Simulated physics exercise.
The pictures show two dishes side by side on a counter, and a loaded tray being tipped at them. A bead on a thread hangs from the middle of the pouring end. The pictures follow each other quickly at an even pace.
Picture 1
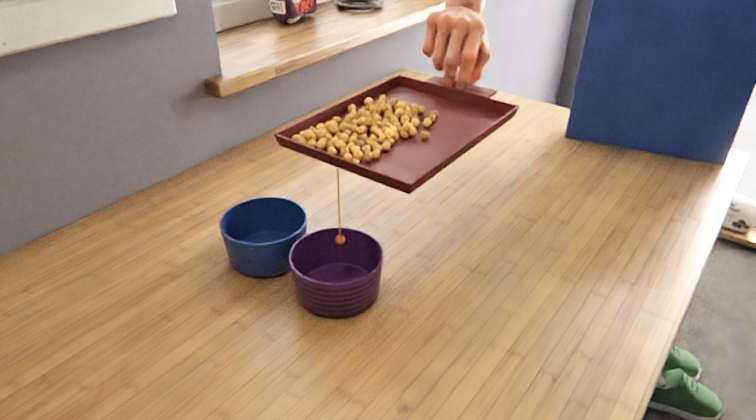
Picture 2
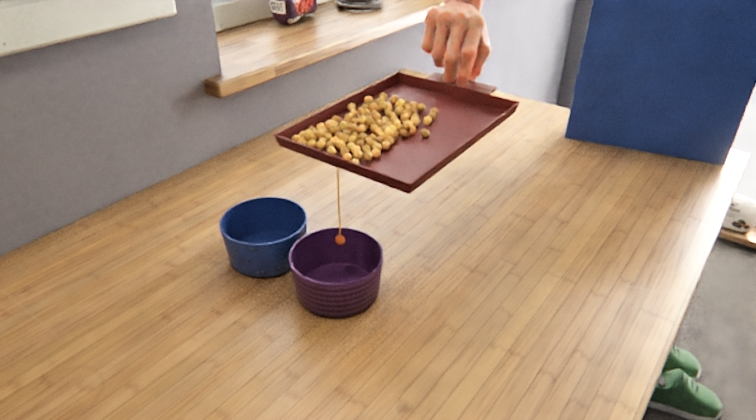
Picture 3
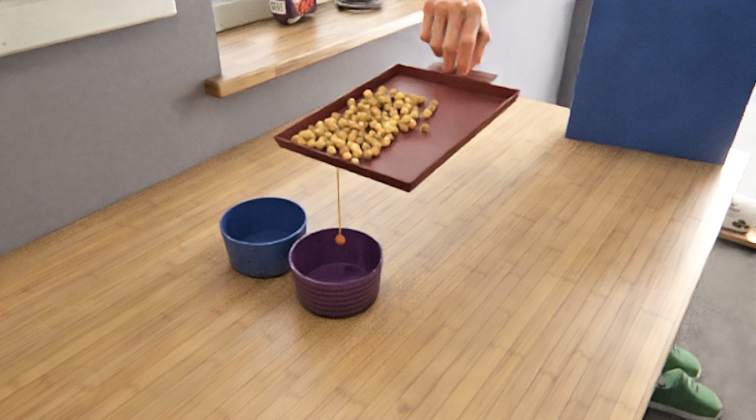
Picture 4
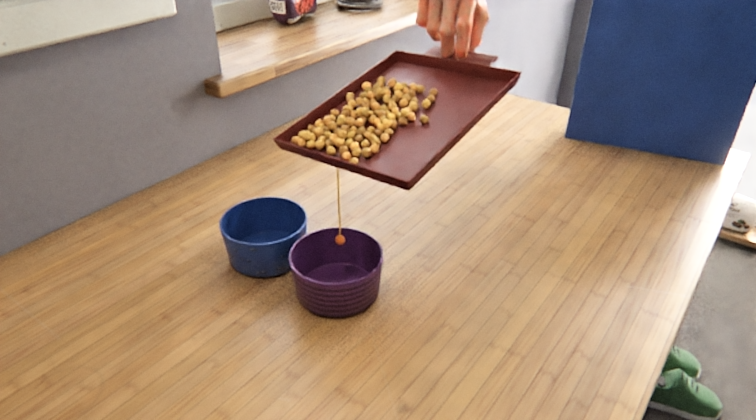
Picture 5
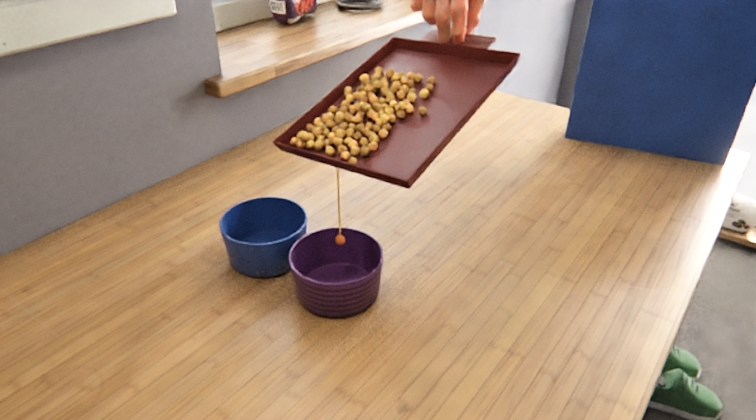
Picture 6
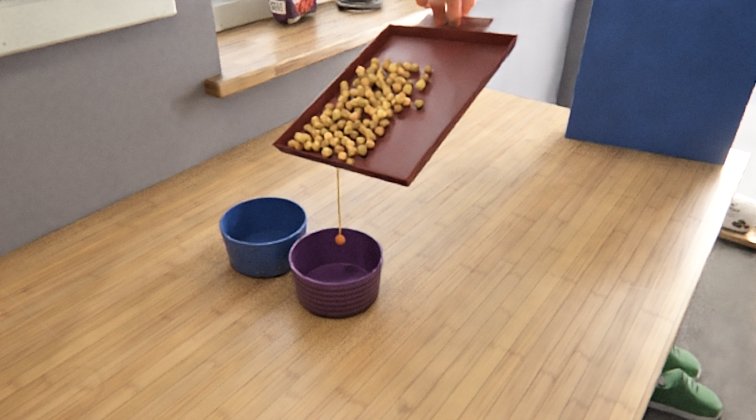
On a wooden counter, a hand raising the handle end of a dark red tray of chickpeas above blue and purple bowls.
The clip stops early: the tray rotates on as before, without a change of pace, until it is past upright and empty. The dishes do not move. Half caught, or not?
Caught overall: More than half.
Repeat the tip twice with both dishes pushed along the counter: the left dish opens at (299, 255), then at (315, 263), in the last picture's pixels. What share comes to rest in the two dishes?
The first gives 60 %, the second 40 %.
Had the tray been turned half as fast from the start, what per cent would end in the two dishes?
Roughly 70 in a hundred.
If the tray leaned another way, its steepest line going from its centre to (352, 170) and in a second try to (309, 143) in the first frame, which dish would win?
One: The right one. Two: The left one.
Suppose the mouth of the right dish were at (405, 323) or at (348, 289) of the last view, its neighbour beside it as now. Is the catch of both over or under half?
At the first place below a half, at the second the larger part.
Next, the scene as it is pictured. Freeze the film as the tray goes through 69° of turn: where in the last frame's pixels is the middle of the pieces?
Roughly at (319, 123).
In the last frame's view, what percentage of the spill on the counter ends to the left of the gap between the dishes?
Close to 90 per cent.
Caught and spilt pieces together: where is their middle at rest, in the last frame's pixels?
Roughly at (275, 266).
Soon after the last picture, tray tipped steeply; nearly all on the tray; a stray few in the right dish; a stray few in the left dish; a stray few outside both; a stray few in the air.
A little later, tray tipped past a quarter turn; a small part on the tray; about a quarter in the right dish; about a third in the left dish; about a quarter outside both; about a quarter in the air.
Later still, tray tipped past a quarter turn; about a quarter in the right dish; about half in the left dish; about a quarter outside both.
At rest, tray tipped past a quarter turn; about a quarter in the right dish; about half in the left dish; about a quarter outside both.
